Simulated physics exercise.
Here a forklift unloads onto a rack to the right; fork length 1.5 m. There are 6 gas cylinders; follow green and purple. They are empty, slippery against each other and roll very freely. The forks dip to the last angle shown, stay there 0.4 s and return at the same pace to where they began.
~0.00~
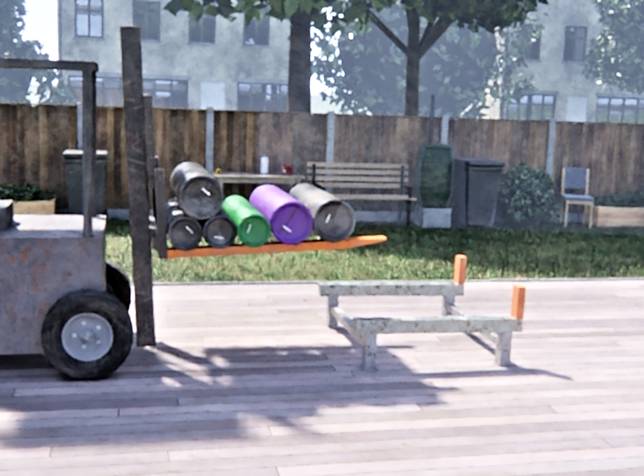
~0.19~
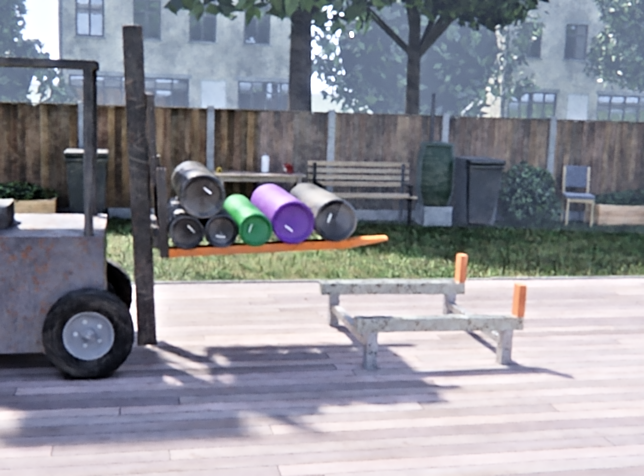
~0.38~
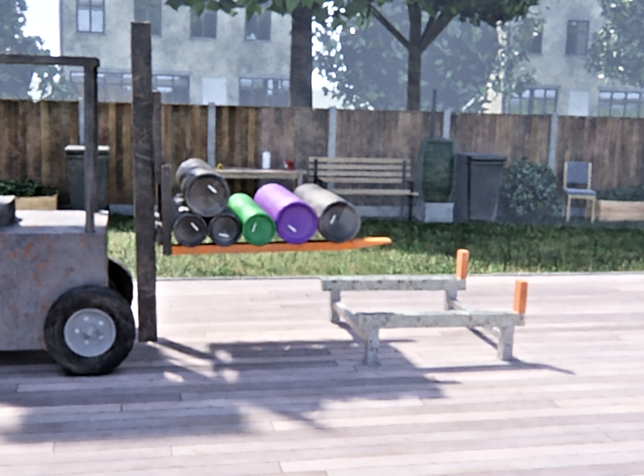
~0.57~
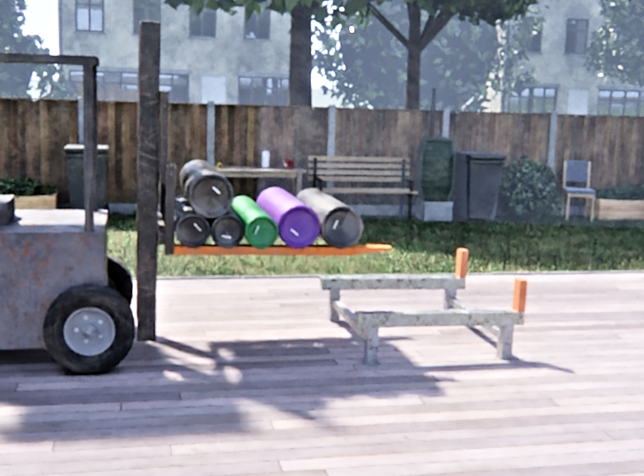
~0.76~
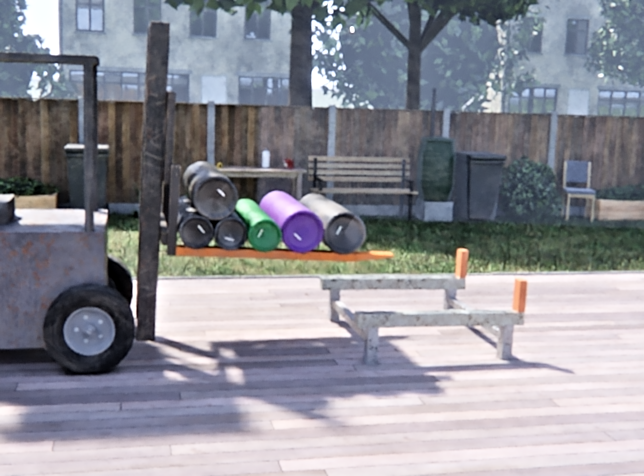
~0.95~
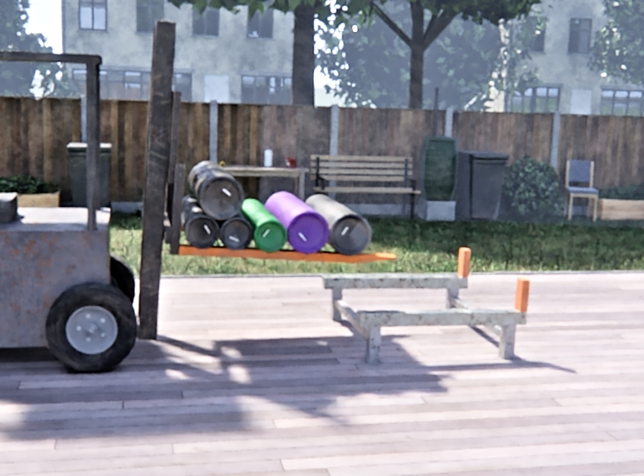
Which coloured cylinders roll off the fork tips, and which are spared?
Green is kept aboard, purple is kept aboard.
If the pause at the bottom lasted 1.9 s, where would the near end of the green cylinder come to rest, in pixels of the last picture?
Near (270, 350).
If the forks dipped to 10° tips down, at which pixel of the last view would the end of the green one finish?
Near (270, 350).
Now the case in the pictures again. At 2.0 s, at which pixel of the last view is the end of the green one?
Around (301, 224).
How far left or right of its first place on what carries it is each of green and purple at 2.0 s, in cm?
Green 30 right, purple 30 right.
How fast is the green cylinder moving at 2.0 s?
About 0.2 m/s.
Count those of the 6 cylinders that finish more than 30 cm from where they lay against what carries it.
In all, 0.
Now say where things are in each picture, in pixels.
The first picture shows green at (254, 231), purple at (293, 224); forks 3° tips up; tips at (381, 239); 5 of the 6 lie directly on the forks.
The second picture shows green at (256, 230), purple at (294, 223); forks 3° tips up.
The third picture shows green at (259, 230), purple at (298, 224); forks 1° tips up.
The fourth picture shows green at (262, 232), purple at (300, 228); forks 1° tips down; tips at (386, 248).
The fifth picture shows green at (265, 236), purple at (303, 232); forks 2° tips down.
The sixth picture shows green at (271, 236), purple at (309, 233); forks 3° tips down; tips at (391, 257).
After 2.0 s, green is on the forks, 70 cm from the tips, rolling right; purple is on the forks, 40 cm from the tips, rolling right; 0 gone from the forks.
After 3.2 s, purple is on the forks, 35 cm from the tips, rolling left; no change for green; 0 gone from the forks.
At rest (4.7 s), green is on the forks, 95 cm from the tips; purple is on the forks, 70 cm from the tips; 0 gone from the forks.
